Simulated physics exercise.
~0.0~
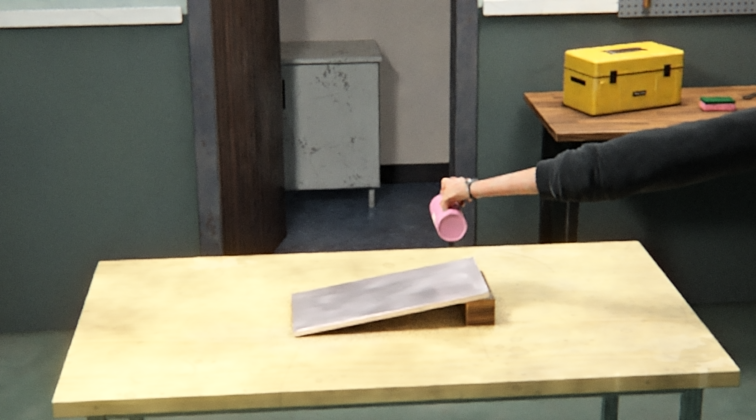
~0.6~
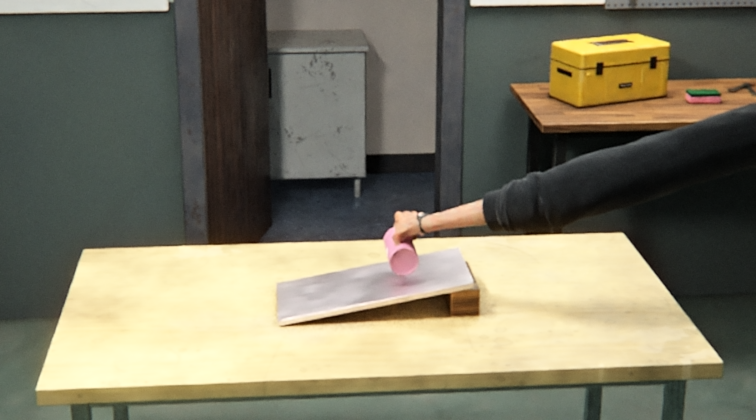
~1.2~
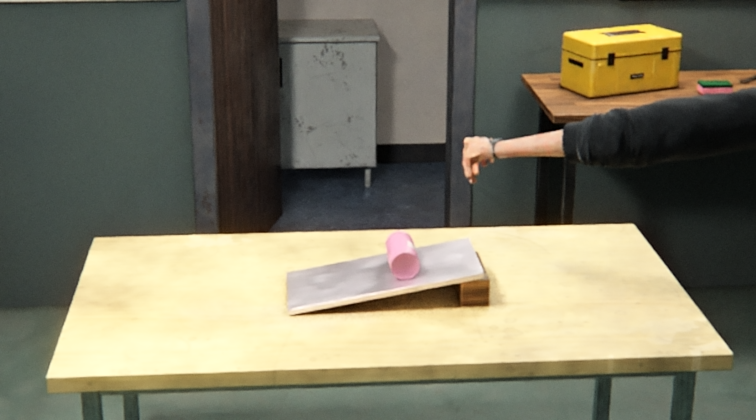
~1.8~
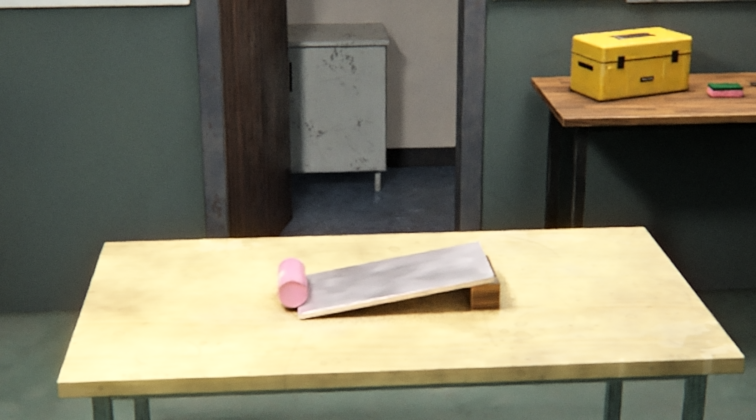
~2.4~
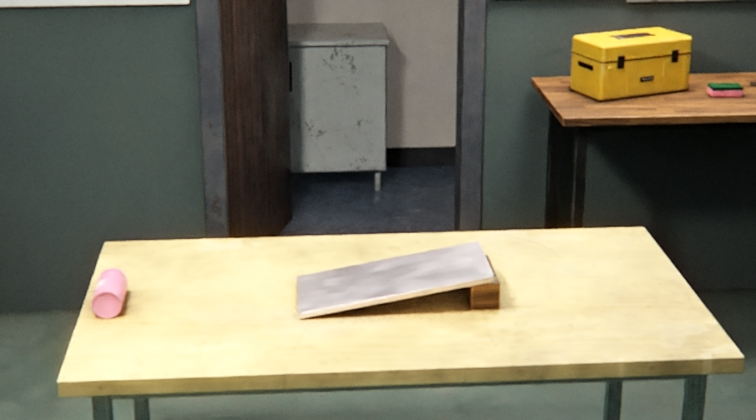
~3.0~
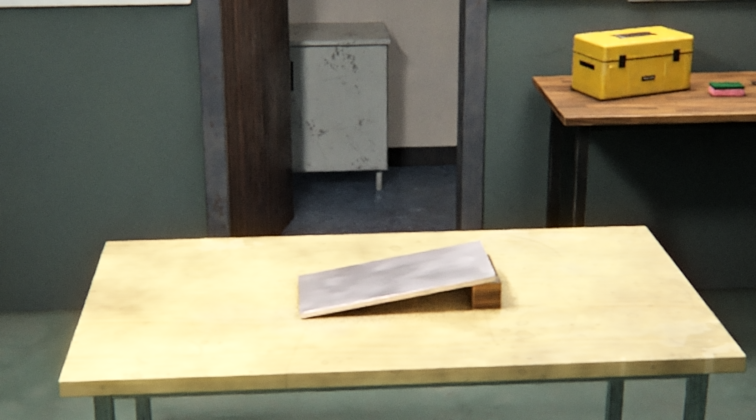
A hand sets a pink jar on a sloping board and it rolls left out of view.
